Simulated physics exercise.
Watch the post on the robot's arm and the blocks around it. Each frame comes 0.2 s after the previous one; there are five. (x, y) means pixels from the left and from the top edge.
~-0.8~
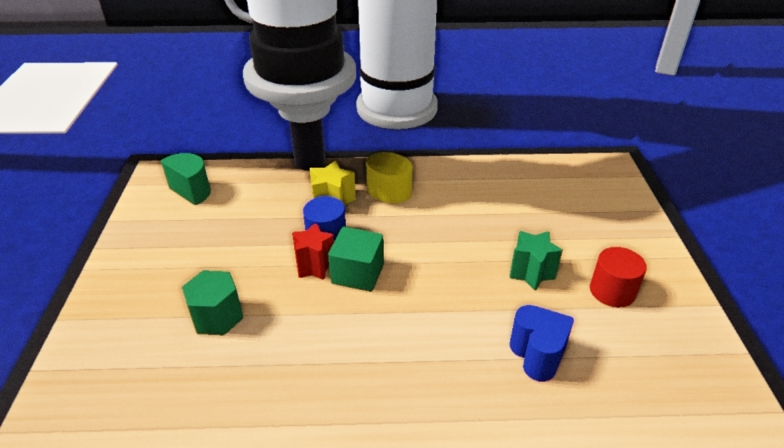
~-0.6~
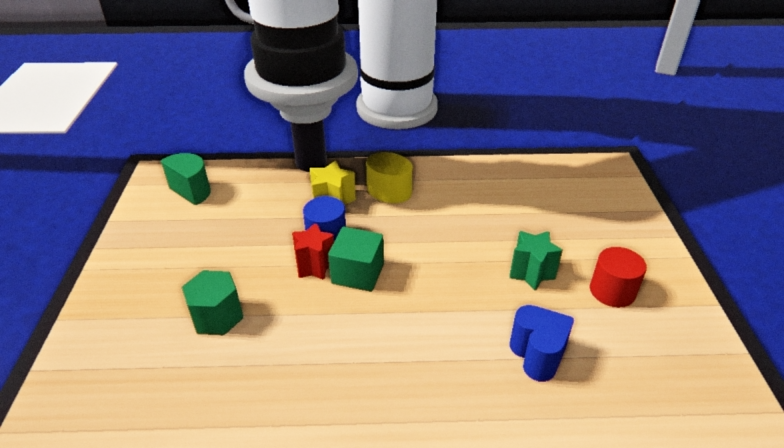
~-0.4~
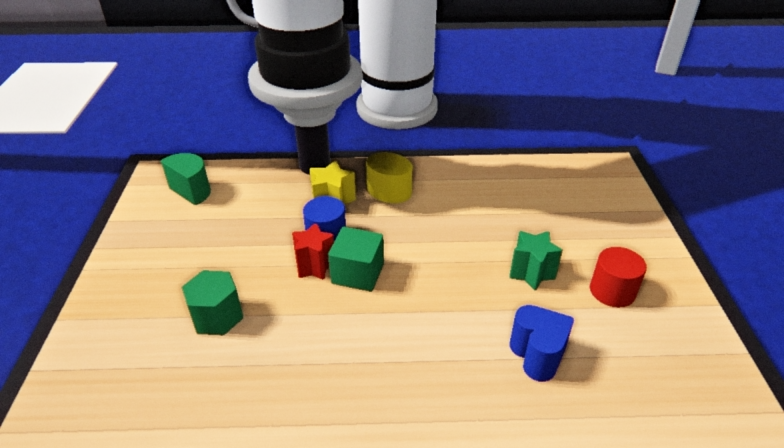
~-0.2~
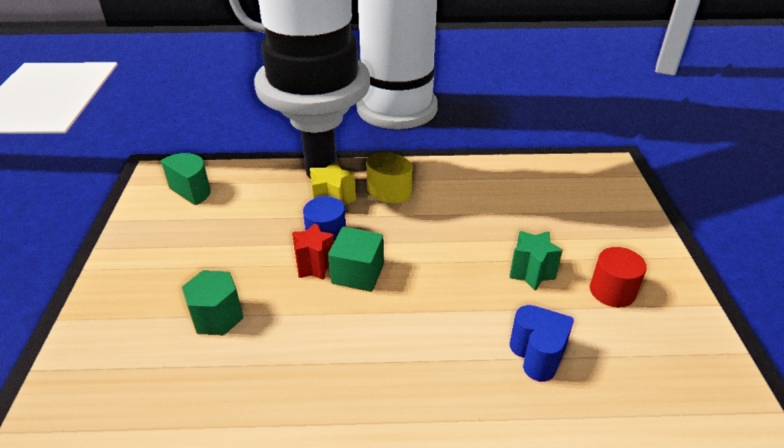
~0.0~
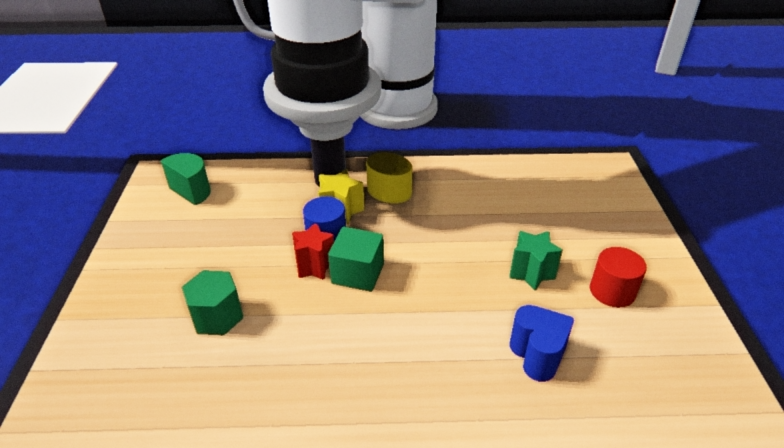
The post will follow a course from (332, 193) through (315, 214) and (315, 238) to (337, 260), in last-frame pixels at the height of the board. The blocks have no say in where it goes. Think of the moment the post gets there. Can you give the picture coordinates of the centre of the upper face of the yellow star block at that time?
In the picture, it is at (349, 253).
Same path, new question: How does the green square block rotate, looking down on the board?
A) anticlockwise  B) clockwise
I choose A.
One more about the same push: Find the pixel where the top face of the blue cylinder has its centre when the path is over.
For the centre of its top, I'd go with (341, 283).
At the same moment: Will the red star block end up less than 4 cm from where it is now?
No
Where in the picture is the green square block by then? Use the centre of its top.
It is going to be at (393, 268).
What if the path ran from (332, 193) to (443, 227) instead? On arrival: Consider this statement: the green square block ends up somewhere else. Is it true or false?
The claim does not hold.
The first path, step by step. One third of the way, post (313, 202); red star block (307, 253), turned 40° clockwise; blue cylinder (324, 228); yellow star block (328, 203), turned 15° anticlockwise; green square block (360, 247).
Two thirds of the way, post (314, 226); red star block (300, 275), turned 75° clockwise; blue cylinder (331, 255); yellow star block (332, 228), turned 20° anticlockwise; green square block (378, 260), turned 20° anticlockwise.
At the end, post (336, 248); red star block (297, 284), turned 110° clockwise; blue cylinder (341, 283); yellow star block (349, 253); green square block (393, 268), turned 35° anticlockwise.
